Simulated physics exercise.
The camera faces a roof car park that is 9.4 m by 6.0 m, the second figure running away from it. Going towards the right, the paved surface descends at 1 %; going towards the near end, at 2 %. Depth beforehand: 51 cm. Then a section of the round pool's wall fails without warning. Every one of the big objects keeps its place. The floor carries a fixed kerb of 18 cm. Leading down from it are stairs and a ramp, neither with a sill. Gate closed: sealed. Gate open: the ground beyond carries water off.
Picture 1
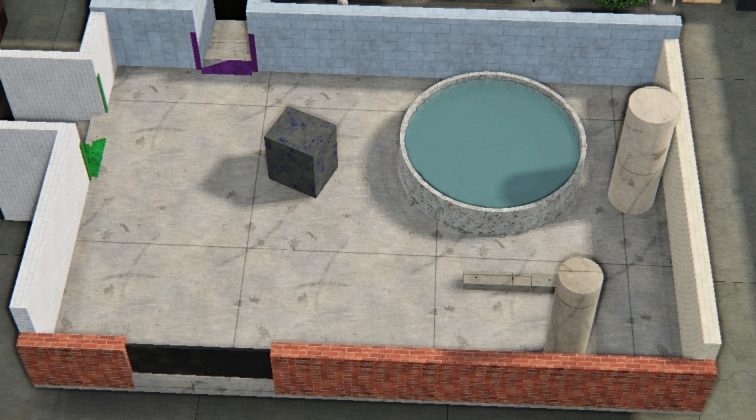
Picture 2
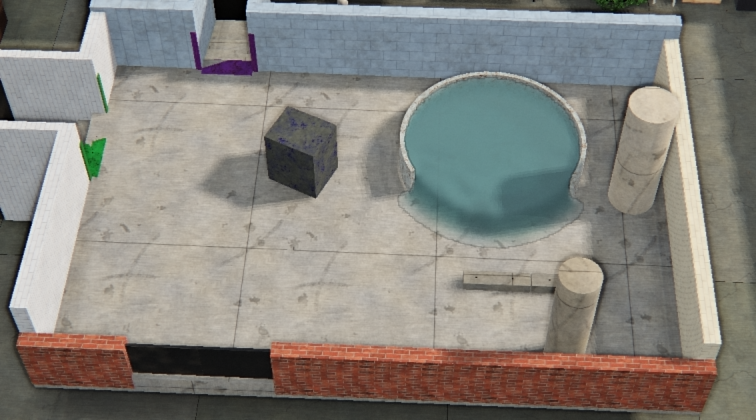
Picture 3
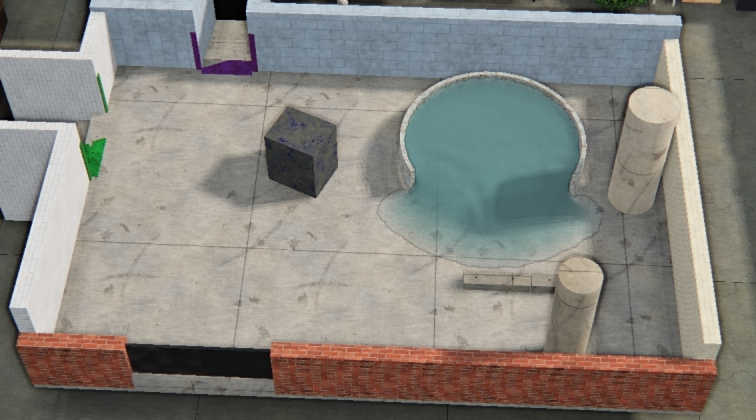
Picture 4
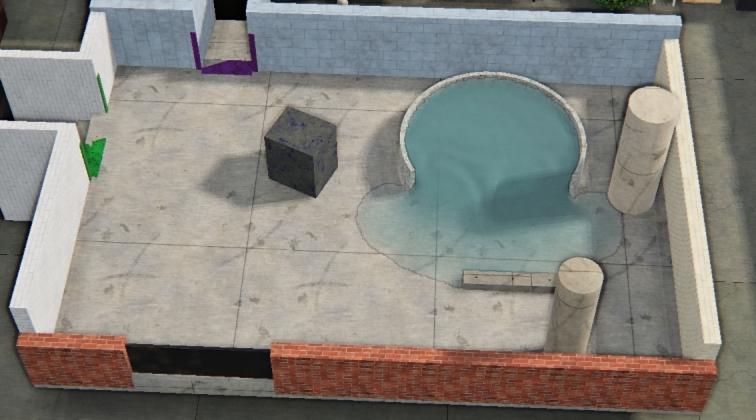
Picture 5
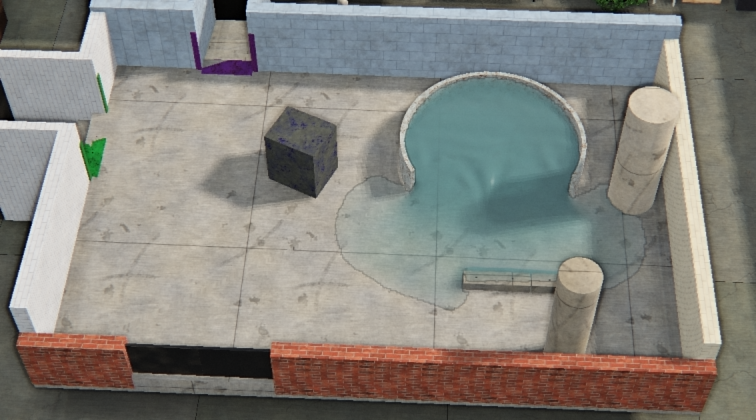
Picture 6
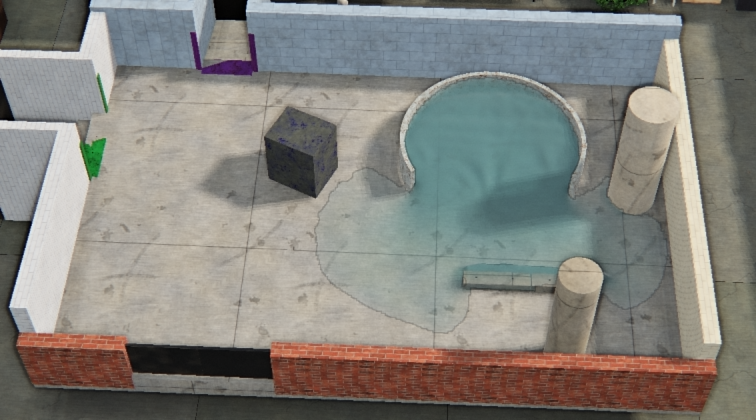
The footage shows a round pool in a walled, paved yard with a dark cube and two pale columns; its near side opens and water pours out, spreading across the floor around a low block and the nearer column.
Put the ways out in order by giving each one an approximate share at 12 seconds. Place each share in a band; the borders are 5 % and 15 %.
Split: Gate, under 5 %; stairwell (marked green), not even 5 %; down ramp (marked purple), less than 5 %.
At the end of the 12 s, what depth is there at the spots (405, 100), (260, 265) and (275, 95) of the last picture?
Roughly 4, 7 and 4 cm, in turn.
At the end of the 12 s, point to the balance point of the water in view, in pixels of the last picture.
Near (377, 248).
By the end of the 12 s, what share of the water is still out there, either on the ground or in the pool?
I'd put it at some 98 percent still there.
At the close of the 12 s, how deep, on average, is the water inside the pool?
The average depth is around 3 cm.
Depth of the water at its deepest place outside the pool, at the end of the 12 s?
Up to near 14 cm.
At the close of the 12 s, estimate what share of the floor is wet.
Covered: Roughly 95 %.
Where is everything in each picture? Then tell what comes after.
In the first picture, the round pool at (493, 142) is whole and still, 51 cm deep.
In the second picture, water pours out at (492, 223) and has run 1.6 m, to (404, 195); deepest outside 26 cm, 51 cm at the round pool's back.
In the third picture, the front is at (385, 206), 1.8 m from the gap at (492, 226); 2.1 m2 of floor is under water; 51 cm left at the back of the round pool.
In the fourth picture, water pours out at (492, 227) and has run 2.1 m, to (362, 220); deepest outside 24 cm, 51 cm at the round pool's back.
In the fifth picture, the front is at (344, 213), 2.4 m from the gap at (492, 227); 6.4 m2 of floor is under water; 51 cm left at the back of the round pool.
In the sixth picture, the front is at (323, 236), 2.7 m from the gap at (491, 227); 8.5 m2 of floor is under water; 47 cm left at the back of the round pool.
A moment later water covers 35 % of the floor and is deepest (37 cm) near (508, 269); gone so far, the gate 0 %, the stairwell (marked green) 0 %, the down ramp (marked purple) 0 %.
Soon after water covers 40 % of the floor and is deepest (35 cm) near (496, 269); gone so far, the gate 0 %, the stairwell (marked green) 0 %, the down ramp (marked purple) 0 %.
Next water covers 45 % of the floor and is deepest (30 cm) near (582, 373); gone so far, the gate 0 %, the stairwell (marked green) 0 %, the down ramp (marked purple) 0 %.
Later on water covers 80 % of the floor and is deepest (24 cm) near (681, 388); gone so far, the gate 0 %, the stairwell (marked green) 0 %, the down ramp (marked purple) 0 %.
At the end water covers 95 % of the floor and is deepest (14 cm) near (681, 388); gone so far, the gate 0 %, the stairwell (marked green) 1 %, the down ramp (marked purple) 1 %.
